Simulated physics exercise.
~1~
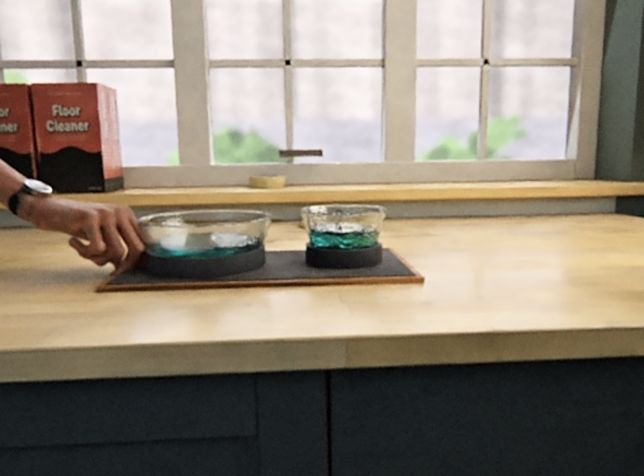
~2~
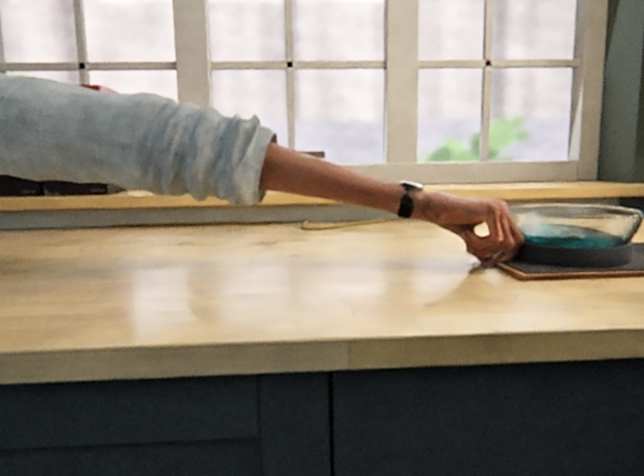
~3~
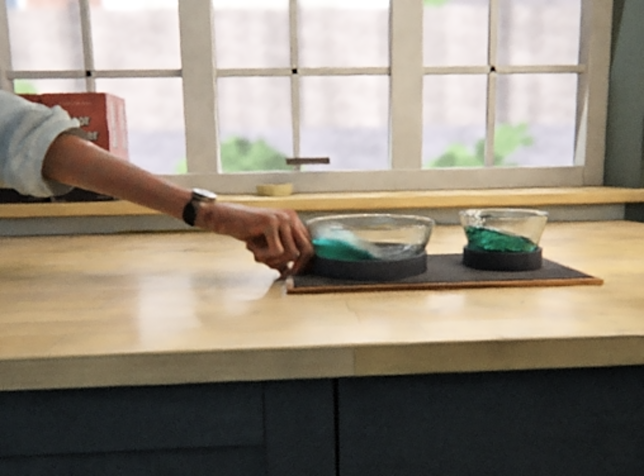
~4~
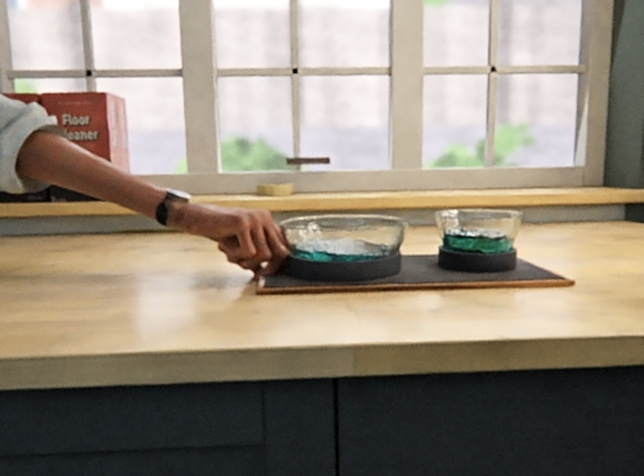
A dark tray with a wooden rim, carrying two open glass bowls of teal liquid seated in dark holders, rests on a pale wooden counter before a bright window, a hand gripping its left end. The hand and sleeved arm push the tray far to the right, until the smaller bowl is out of view. Then the arm draws the tray back left, and the liquid tilts and sloshes in both bowls, piling up leftward in the larger one. The tray travels a little farther left, the hand still at its edge, and the liquid lies more level in both bowls.
